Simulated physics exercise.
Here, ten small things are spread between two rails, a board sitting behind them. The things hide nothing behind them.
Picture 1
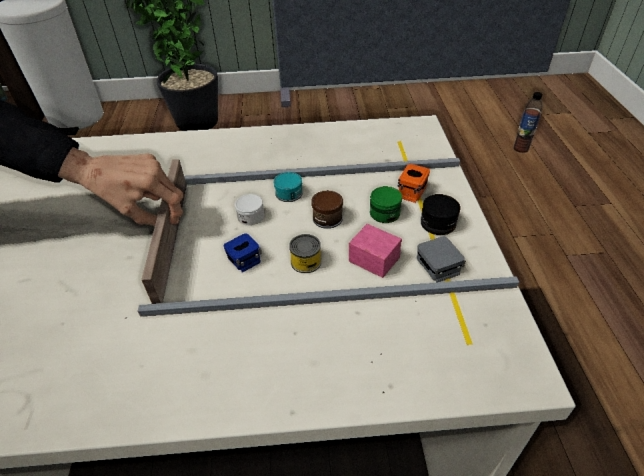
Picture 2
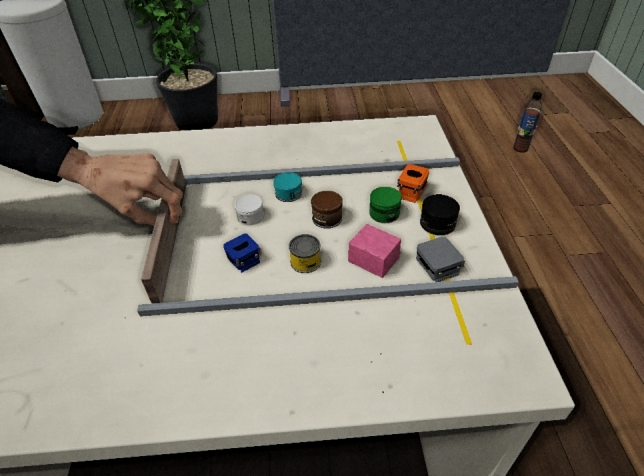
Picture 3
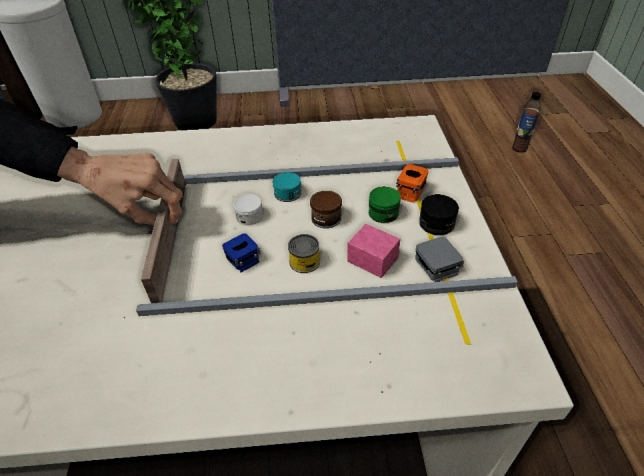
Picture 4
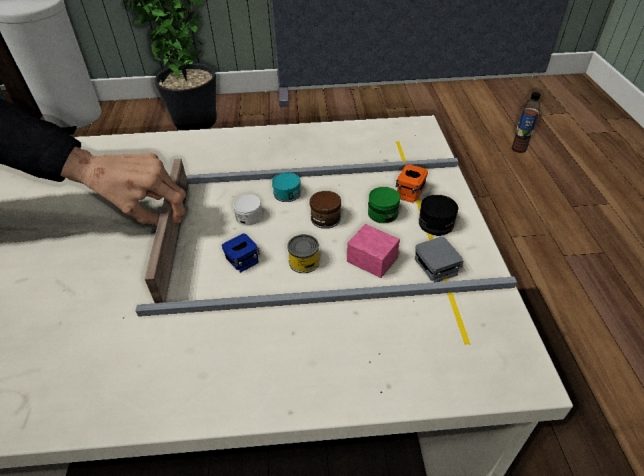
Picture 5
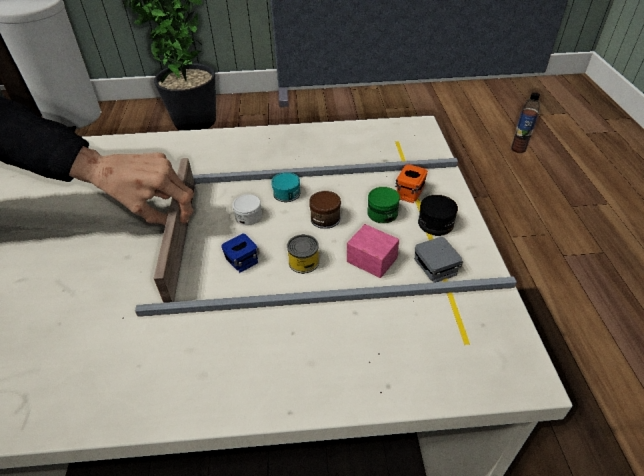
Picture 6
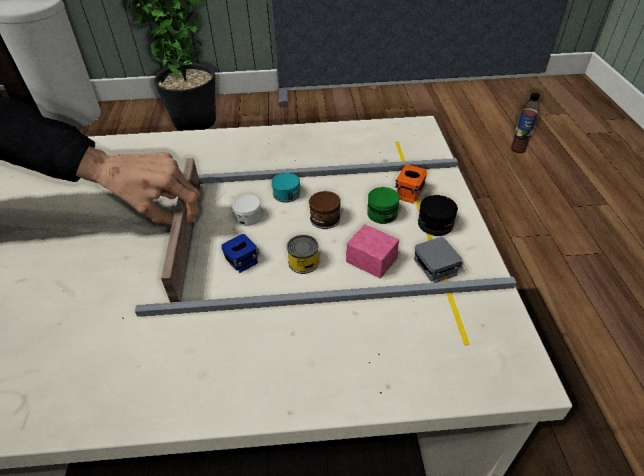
On a white tabletop, a hand slides a board slightly right between two rails, the small colourful objects before it staying still.
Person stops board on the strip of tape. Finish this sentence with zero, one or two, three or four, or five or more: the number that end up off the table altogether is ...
The number that end up off the table altogether is one or two.
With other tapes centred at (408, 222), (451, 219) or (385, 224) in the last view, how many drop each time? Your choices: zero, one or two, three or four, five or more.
Place by place, the answers come out as just one or two; more than four; none at all.
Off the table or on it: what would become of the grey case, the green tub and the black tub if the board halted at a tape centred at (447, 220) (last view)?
The grey case is no longer there; as for the green tub, it is no longer there; and the black tub is no longer there.
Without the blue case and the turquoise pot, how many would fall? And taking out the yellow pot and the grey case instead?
Tally of falls: 1 for the first try, 0 for the second.
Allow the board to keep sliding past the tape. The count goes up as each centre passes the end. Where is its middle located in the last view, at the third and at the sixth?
First roughly (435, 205), later roughly (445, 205).
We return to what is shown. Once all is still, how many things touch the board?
The count in contact is 4.
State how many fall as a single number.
The total is 2.
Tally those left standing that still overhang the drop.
The figure is 1.
A little later, none off yet; black tub at rest near (437, 216); grey case at rest near (437, 260); orange case at rest near (411, 183).
Next, none off yet; black tub at rest near (437, 216); grey case shifted about its own width near (469, 262); orange case at rest near (411, 183).
When it is over, the number that fall off is one or two; down, pink block and grey case.
